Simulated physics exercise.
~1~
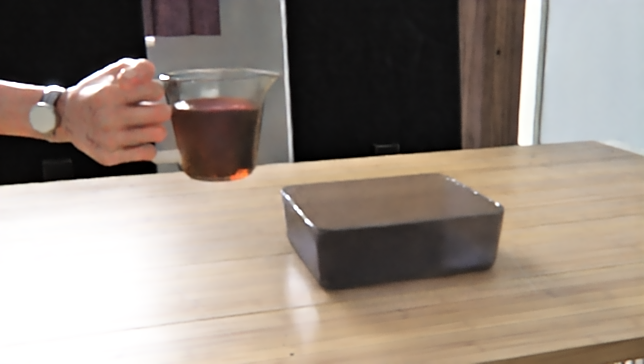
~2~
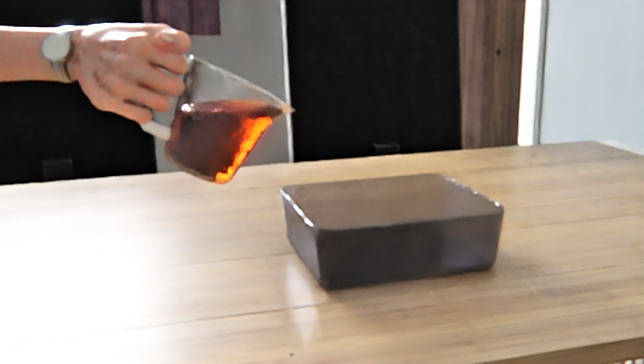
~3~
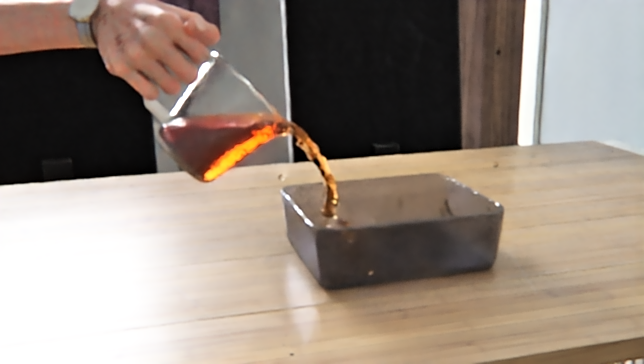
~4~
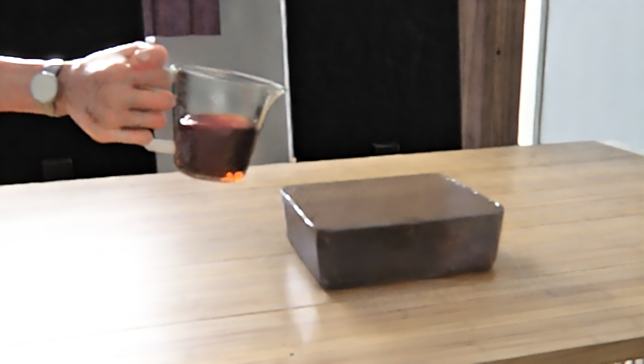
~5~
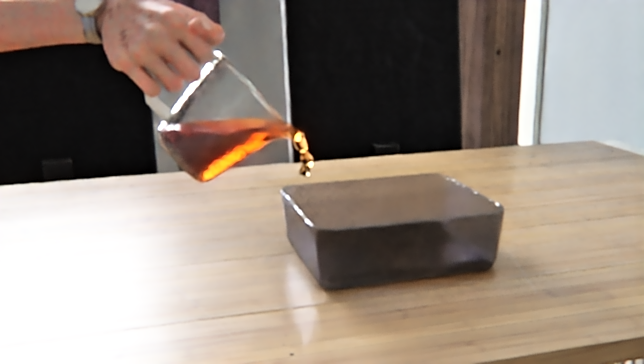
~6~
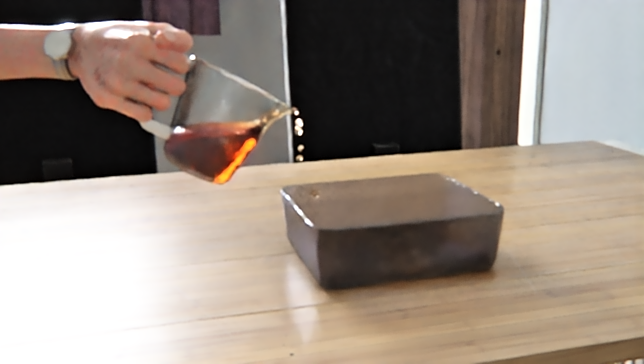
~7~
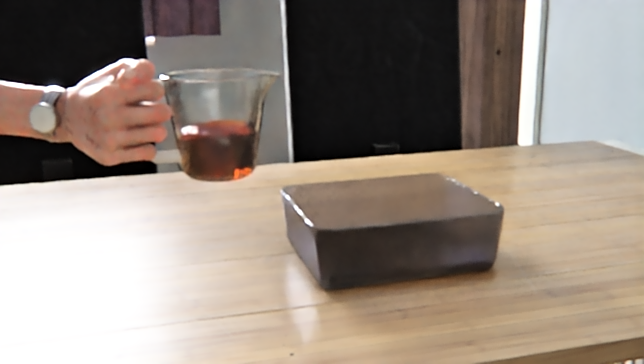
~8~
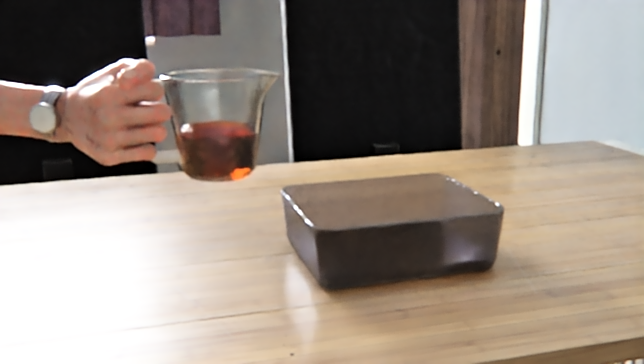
A glass measuring jug of reddish-brown tea is held by a hand wearing a watch, above the left side of a pale wooden table, seen from slightly above in a room with dark panels behind. A dark grey rectangular dish sits to its right. The hand tips the jug to the right until tea streams in an amber arc into the dish, then tilts it back nearly level. It tips forward again, and a shorter trickle falls before thinning to drops as the jug turns back. Finally the jug is held upright and still, with less tea inside.
